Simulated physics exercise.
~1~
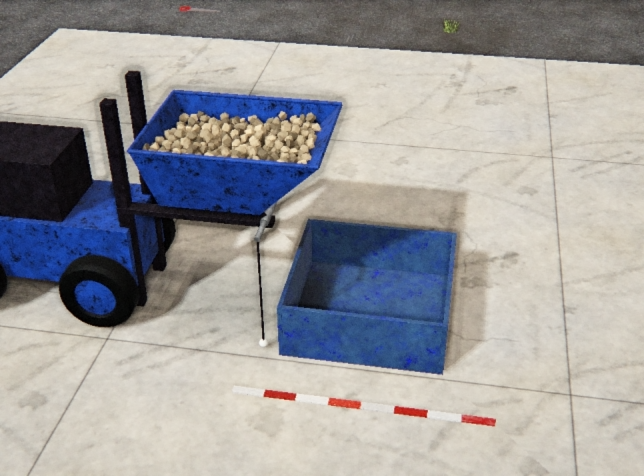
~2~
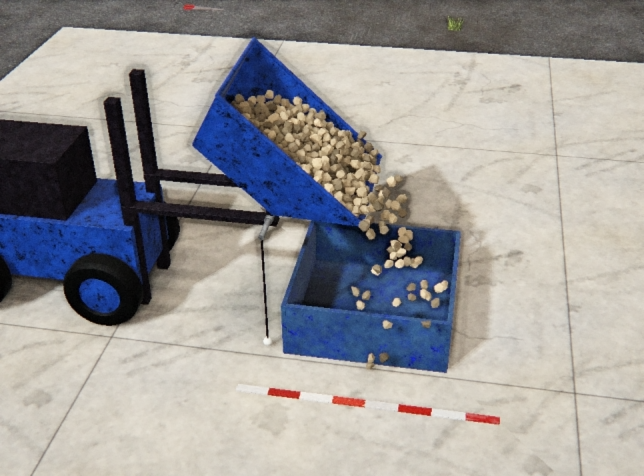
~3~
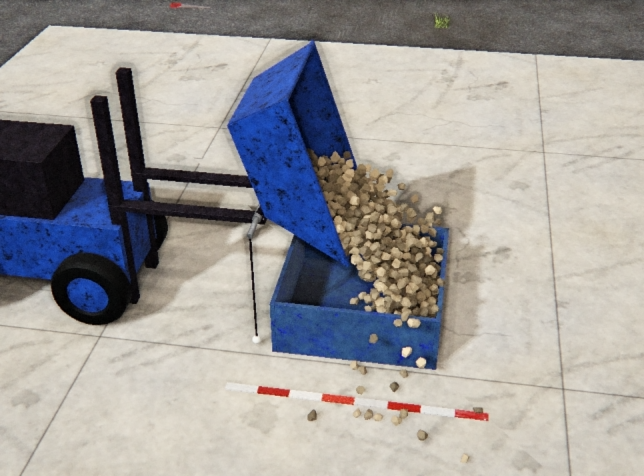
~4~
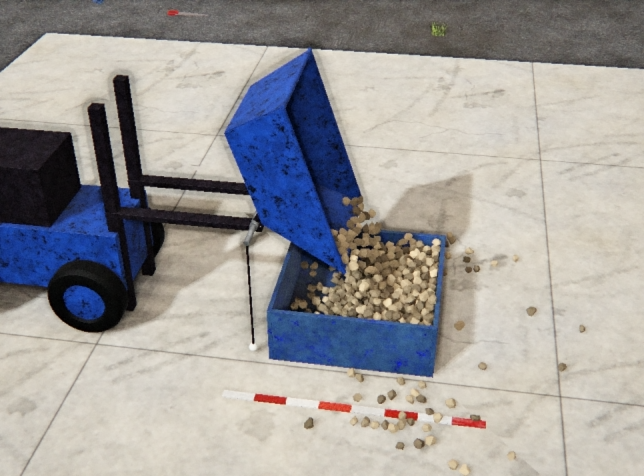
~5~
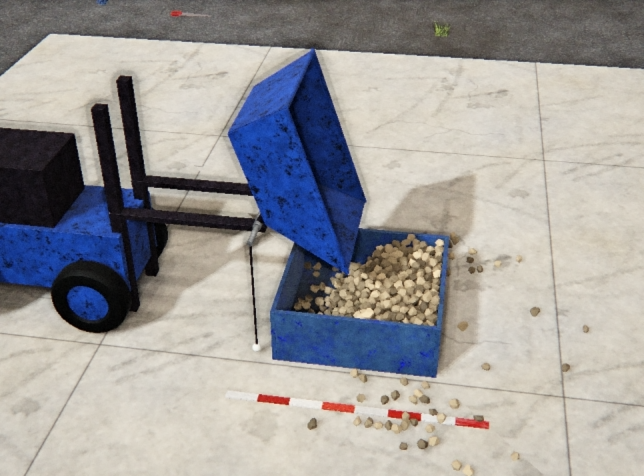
A blue forklift held up a blue skip full of pale stones, then tipped it steeply to the right, pouring them into the open blue bin in front. The skip emptied and stayed tilted, with most stones heaped in the bin and some scattered around it.
